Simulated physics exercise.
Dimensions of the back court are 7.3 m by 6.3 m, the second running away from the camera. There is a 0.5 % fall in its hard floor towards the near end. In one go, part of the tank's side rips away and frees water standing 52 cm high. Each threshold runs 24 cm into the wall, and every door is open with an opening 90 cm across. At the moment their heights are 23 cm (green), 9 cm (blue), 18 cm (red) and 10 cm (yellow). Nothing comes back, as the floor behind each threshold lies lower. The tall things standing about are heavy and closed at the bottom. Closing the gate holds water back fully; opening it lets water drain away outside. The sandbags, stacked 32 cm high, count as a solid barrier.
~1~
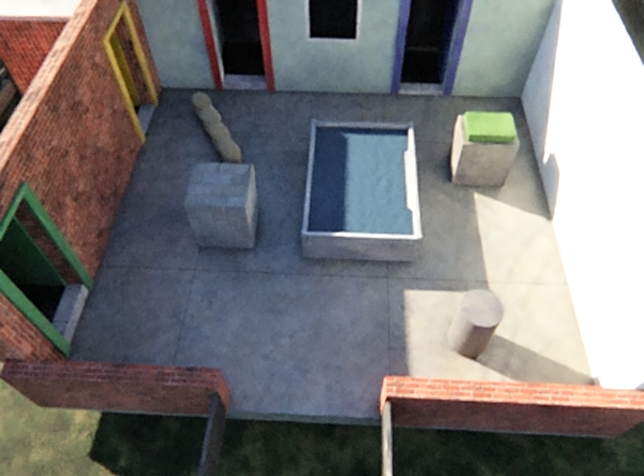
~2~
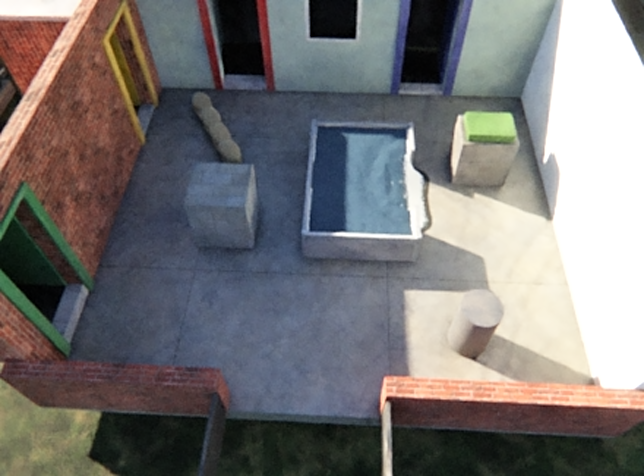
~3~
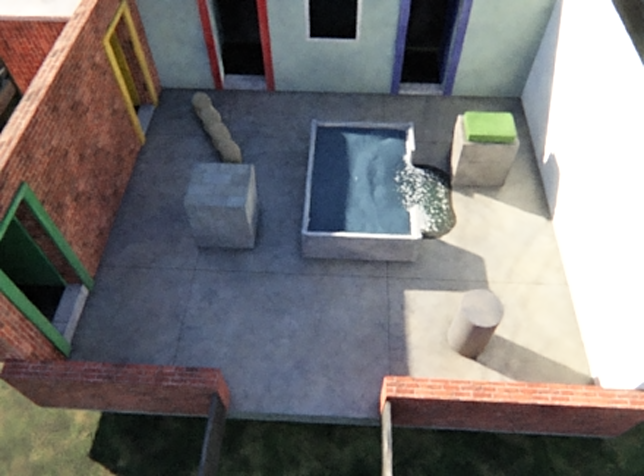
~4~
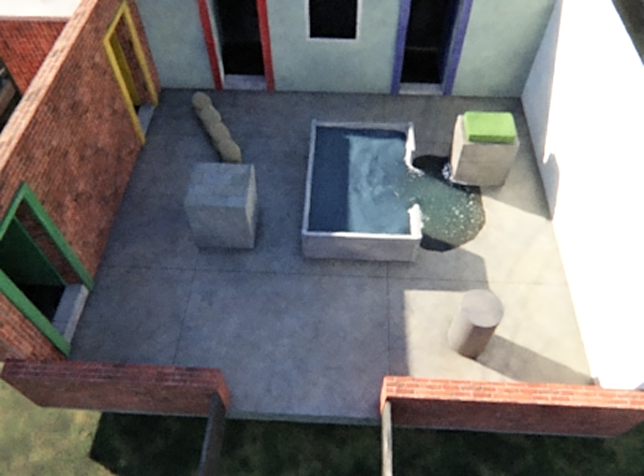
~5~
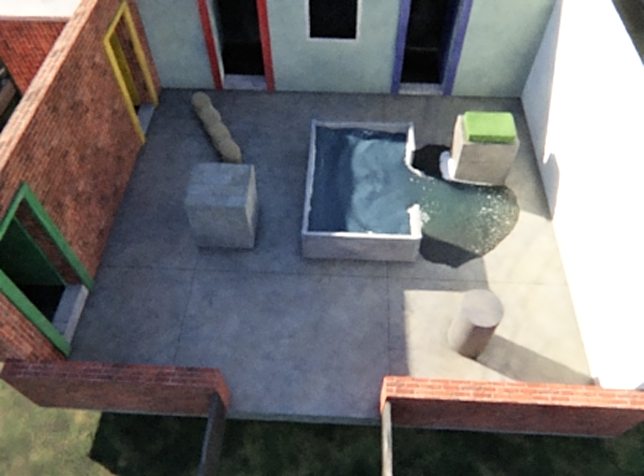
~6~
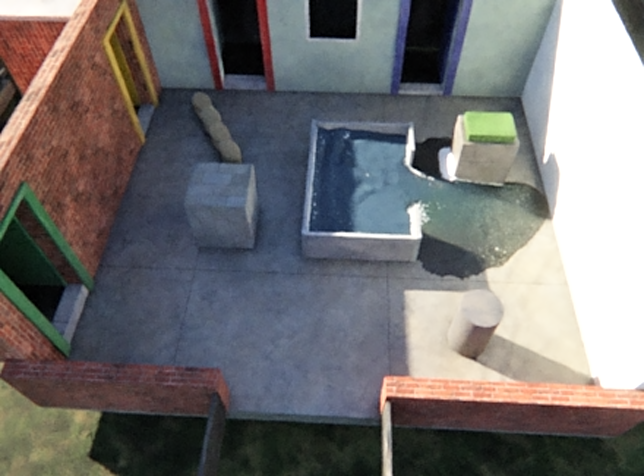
In a walled courtyard, a tank's right side breaks open and water spreads across the floor.
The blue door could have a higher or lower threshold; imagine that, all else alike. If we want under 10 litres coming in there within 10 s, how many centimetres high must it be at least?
About 8.5 centimetres.
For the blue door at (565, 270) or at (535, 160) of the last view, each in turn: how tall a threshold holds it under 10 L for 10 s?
Minimums: About 19 cm and 7.5 cm.
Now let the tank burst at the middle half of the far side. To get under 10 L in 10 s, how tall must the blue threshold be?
In that case you'd want it roughly 14.5 cm high.
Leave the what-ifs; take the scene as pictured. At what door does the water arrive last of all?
I'd say the yellow one.
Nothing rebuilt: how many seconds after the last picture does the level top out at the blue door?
Approximately 1.6 s.
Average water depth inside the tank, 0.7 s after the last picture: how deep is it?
Around 35 centimetres.
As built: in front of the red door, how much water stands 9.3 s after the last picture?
Lab note: Depth approx. 7.0 cm.
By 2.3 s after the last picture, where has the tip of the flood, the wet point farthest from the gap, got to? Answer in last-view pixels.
Close to pixel (595, 410).
Then, 0.7 s after the last picture water covers 15 % of the floor, deepest (36 cm) near (445, 181); it has not reached the blue door.
Then, 2.3 s after the last picture water covers 30 % of the floor, deepest (29 cm) near (595, 410); 10 cm at the blue door, 4 litres in over its 9 cm threshold.
Then, 9.3 s after the last picture water covers 90 % of the floor, deepest (10 cm) near (539, 408); 3 cm at the blue door, 8 litres in over its 9 cm threshold.
At the blue door as built, the water peaked near 13 cm, 1.5 s after the last picture.
Run again over the same 10 s with other heights there, 19 litres in over 7.5 cm, 4 litres over 10 cm. The limit of 10 litres is kept from about 8.5 cm up.
